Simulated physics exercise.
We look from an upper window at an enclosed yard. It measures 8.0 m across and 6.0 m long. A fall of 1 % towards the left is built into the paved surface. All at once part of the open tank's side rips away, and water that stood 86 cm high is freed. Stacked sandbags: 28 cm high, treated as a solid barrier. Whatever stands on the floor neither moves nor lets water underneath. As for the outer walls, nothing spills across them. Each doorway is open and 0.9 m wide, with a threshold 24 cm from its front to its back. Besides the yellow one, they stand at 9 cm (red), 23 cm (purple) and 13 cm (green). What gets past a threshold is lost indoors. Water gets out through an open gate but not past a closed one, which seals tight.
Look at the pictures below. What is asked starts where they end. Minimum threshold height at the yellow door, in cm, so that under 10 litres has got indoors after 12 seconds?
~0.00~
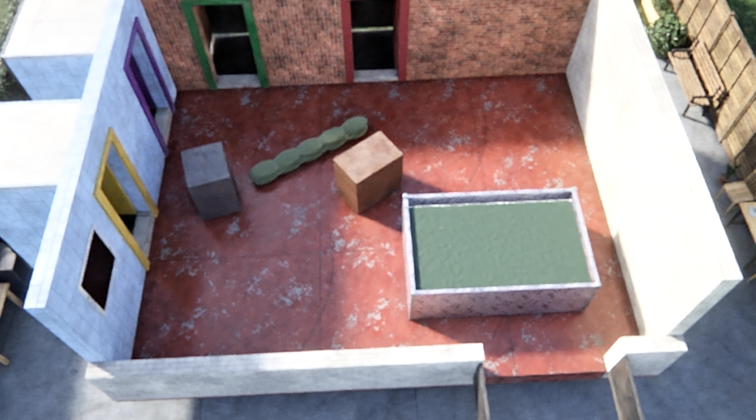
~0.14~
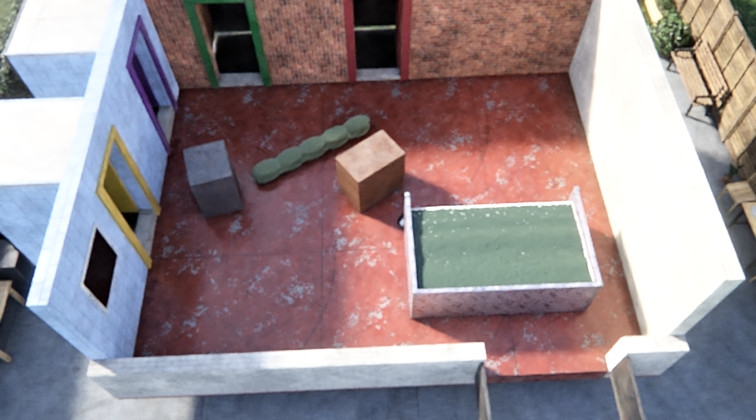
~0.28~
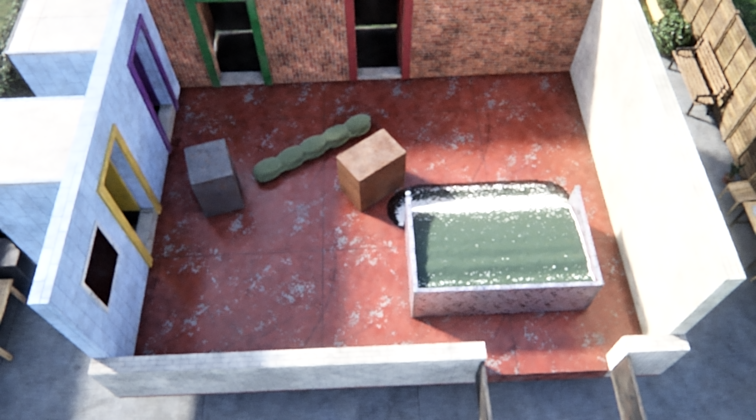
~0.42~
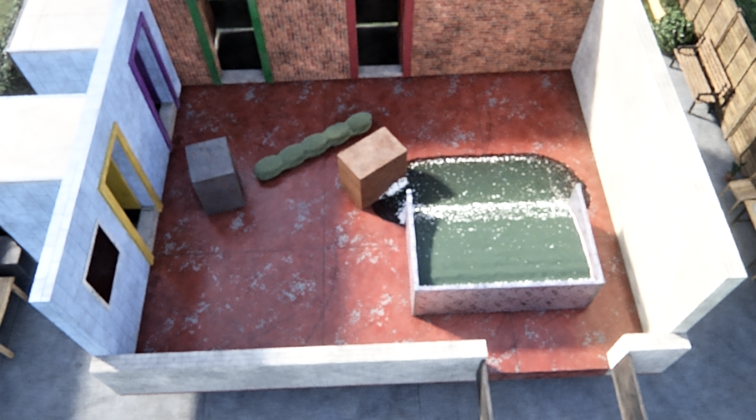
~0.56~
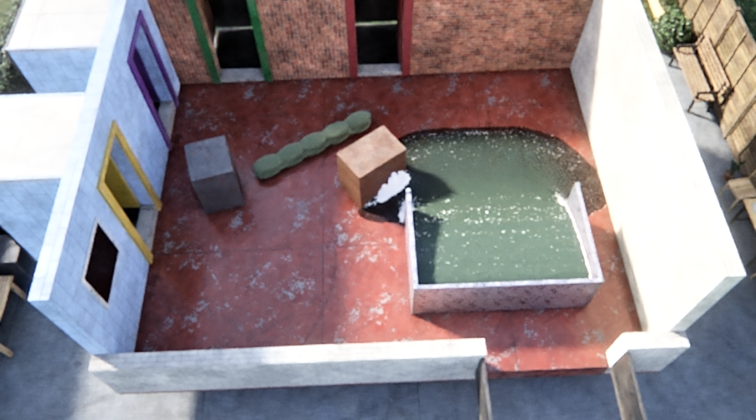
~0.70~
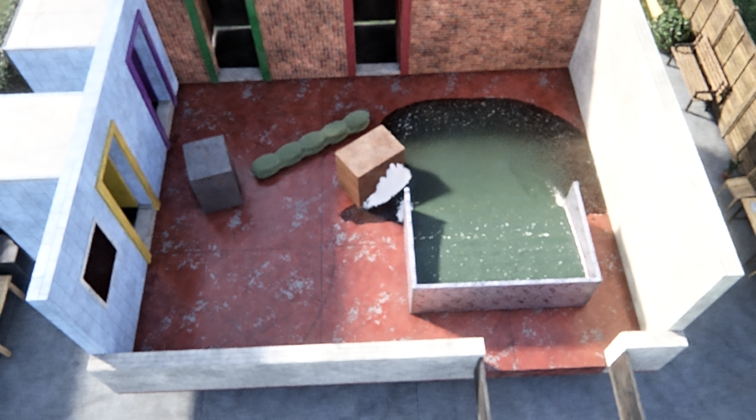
Approx. 9 cm.
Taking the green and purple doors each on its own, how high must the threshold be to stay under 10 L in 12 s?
Close to 9.0 cm (green) and close to 17 cm (purple).
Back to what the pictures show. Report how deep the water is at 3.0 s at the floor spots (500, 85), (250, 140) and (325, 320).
Roughly 31, 3 and 2 cm, in turn.
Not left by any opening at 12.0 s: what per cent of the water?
Roughly 88 percent of the water remains.
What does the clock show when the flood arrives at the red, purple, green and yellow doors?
Arrives: Red 1.0 s / purple 3.0 s / green 2.4 s / yellow 4.0 s.
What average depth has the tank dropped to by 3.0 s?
Around 12 cm on average.
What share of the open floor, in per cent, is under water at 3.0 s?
I'd estimate about 60 percent.
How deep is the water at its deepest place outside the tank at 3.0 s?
Roughly 34 cm.
After 1.4 s water covers 35 % of the floor, deepest (52 cm) near (426, 81); it has not reached the yellow door.
After 3.0 s water covers 60 % of the floor, deepest (34 cm) near (548, 70); it has not reached the yellow door.
After 12.0 s water covers 95 % of the floor, deepest (12 cm) near (379, 203); 11 cm at the yellow door, 0 litres in over its 23 cm threshold.
At the yellow door as built, the water arrived by 4.1 s and peaked near 13 cm at 10.6 s.
Run again over the same 12 s with other heights there, 16 litres in over 8 cm, 5 litres over 10.5 cm. The limit of 10 litres is kept from about 9 cm up.
